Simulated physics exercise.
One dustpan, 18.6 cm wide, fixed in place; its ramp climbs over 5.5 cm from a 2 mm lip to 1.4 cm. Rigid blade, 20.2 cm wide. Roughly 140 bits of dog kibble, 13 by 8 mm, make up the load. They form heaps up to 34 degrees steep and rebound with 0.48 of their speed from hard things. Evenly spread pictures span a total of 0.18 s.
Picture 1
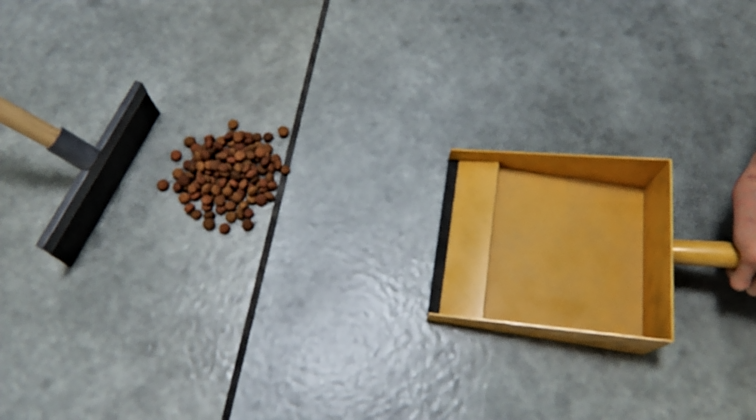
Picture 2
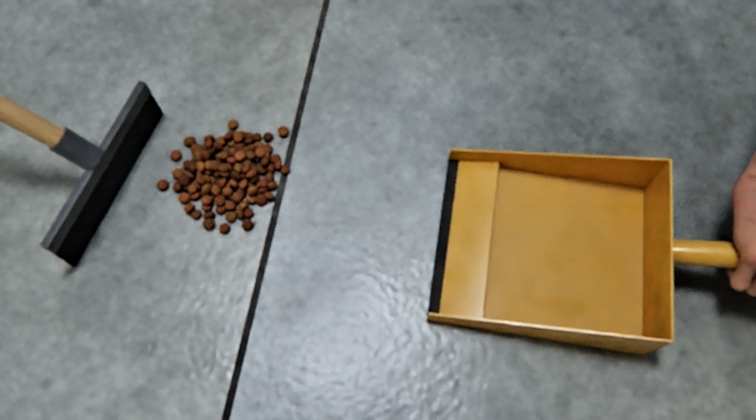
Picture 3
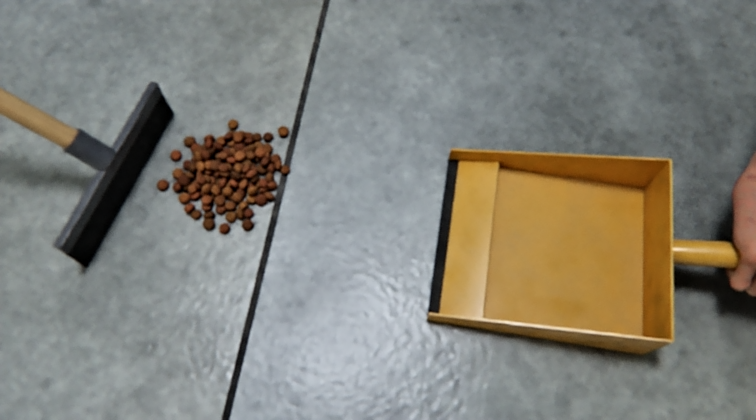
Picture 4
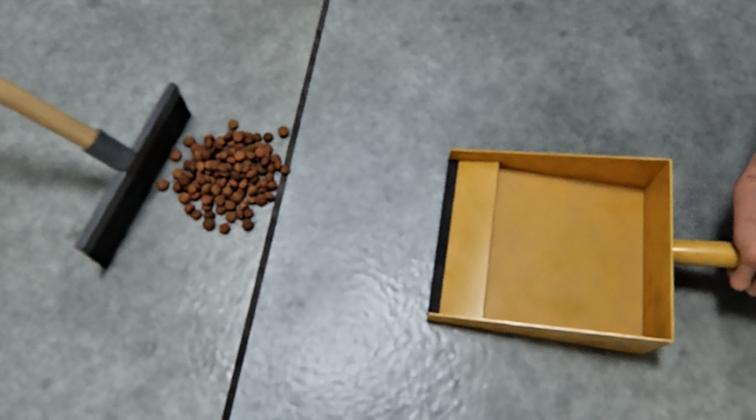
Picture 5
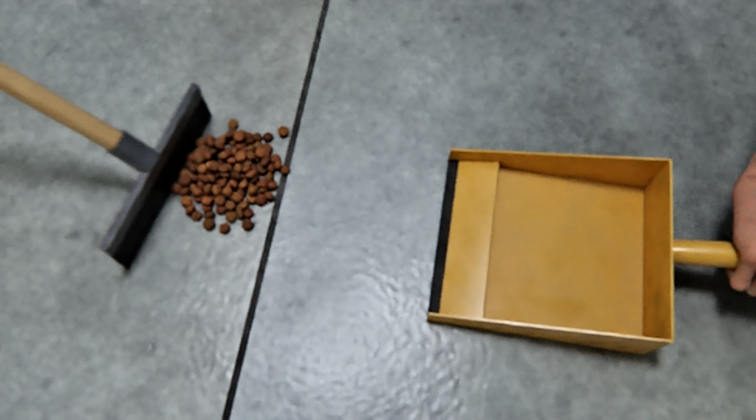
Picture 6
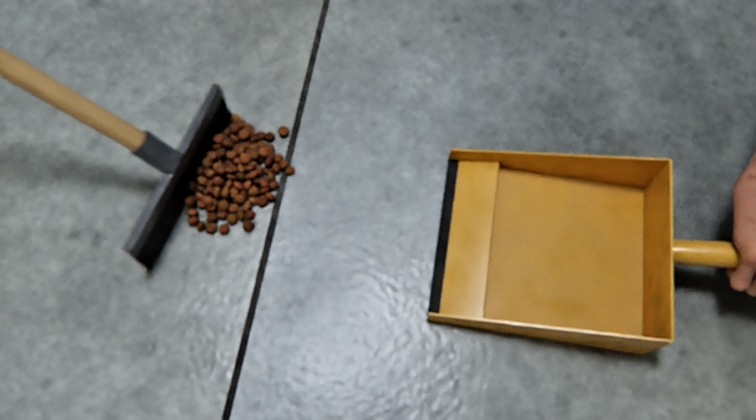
Hand holding a yellow dustpan still at right while a dark blade broom slides right, nudging a pile of brown kibble.
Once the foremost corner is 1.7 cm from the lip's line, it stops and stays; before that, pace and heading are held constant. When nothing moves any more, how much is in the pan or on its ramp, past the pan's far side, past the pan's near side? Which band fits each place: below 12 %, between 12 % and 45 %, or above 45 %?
Bands: Pan between 12 % and 45 %; far side between 12 % and 45 %; near side below 12 %.
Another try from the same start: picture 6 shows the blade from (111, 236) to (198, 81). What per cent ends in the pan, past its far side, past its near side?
Pan: 5, far side: 35, near side: 0.
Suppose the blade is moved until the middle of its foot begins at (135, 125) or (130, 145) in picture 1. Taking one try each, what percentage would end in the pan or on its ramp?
Close to 5 in a hundred, then close to 10 in a hundred.
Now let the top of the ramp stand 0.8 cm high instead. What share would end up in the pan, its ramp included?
In that case some 25 per cent.
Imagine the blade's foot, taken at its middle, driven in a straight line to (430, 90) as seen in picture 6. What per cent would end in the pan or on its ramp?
About 0 per cent.
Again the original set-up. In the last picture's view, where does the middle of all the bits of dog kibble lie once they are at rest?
Estimated resting centre: Around (438, 199).
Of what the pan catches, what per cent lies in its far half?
Share: Approx. 90 %.
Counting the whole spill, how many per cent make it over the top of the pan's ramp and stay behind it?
Close to 0 per cent.
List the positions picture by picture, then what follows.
The first frame shows blade from (47, 247) to (141, 90), moved 0.0 cm, 0 of the pieces shifted so far; middle of the pieces at (231, 169); pan at (559, 254).
The second frame shows blade from (51, 247) to (144, 90), moved 0.4 cm, 0 of the pieces shifted so far; middle of the pieces at (231, 169).
The third frame shows blade from (64, 248) to (156, 91), moved 1.7 cm, 0 of the pieces shifted so far; middle of the pieces at (231, 169).
The fourth frame shows blade from (84, 249) to (175, 91), moved 3.8 cm, 0 of the pieces shifted so far; middle of the pieces at (231, 169).
The fifth frame shows blade from (109, 250) to (197, 92), moved 6.2 cm, 24 of the pieces shifted so far; middle of the pieces at (231, 170).
The sixth frame shows blade from (132, 251) to (218, 93), moved 8.5 cm, 109 of the pieces shifted so far; middle of the pieces at (234, 169); pan at (559, 254).
Then, 0.18 s after the last picture, middle of the blade 16 cm from the lip; 0 % over the lip, far side 10 %, near side 0 %.
Then, 0.31 s after the last picture, middle of the blade 7 cm from the lip; 0 % over the lip, far side 15 %, near side 0 %.
Then, 0.56 s after the last picture, middle of the blade 4 cm from the lip; 20 % over the lip, far side 15 %, near side 0 %.
In the end, pan 20 %, far side 15 %, near side 0 %, in front of the lip or behind the blade 60 %.
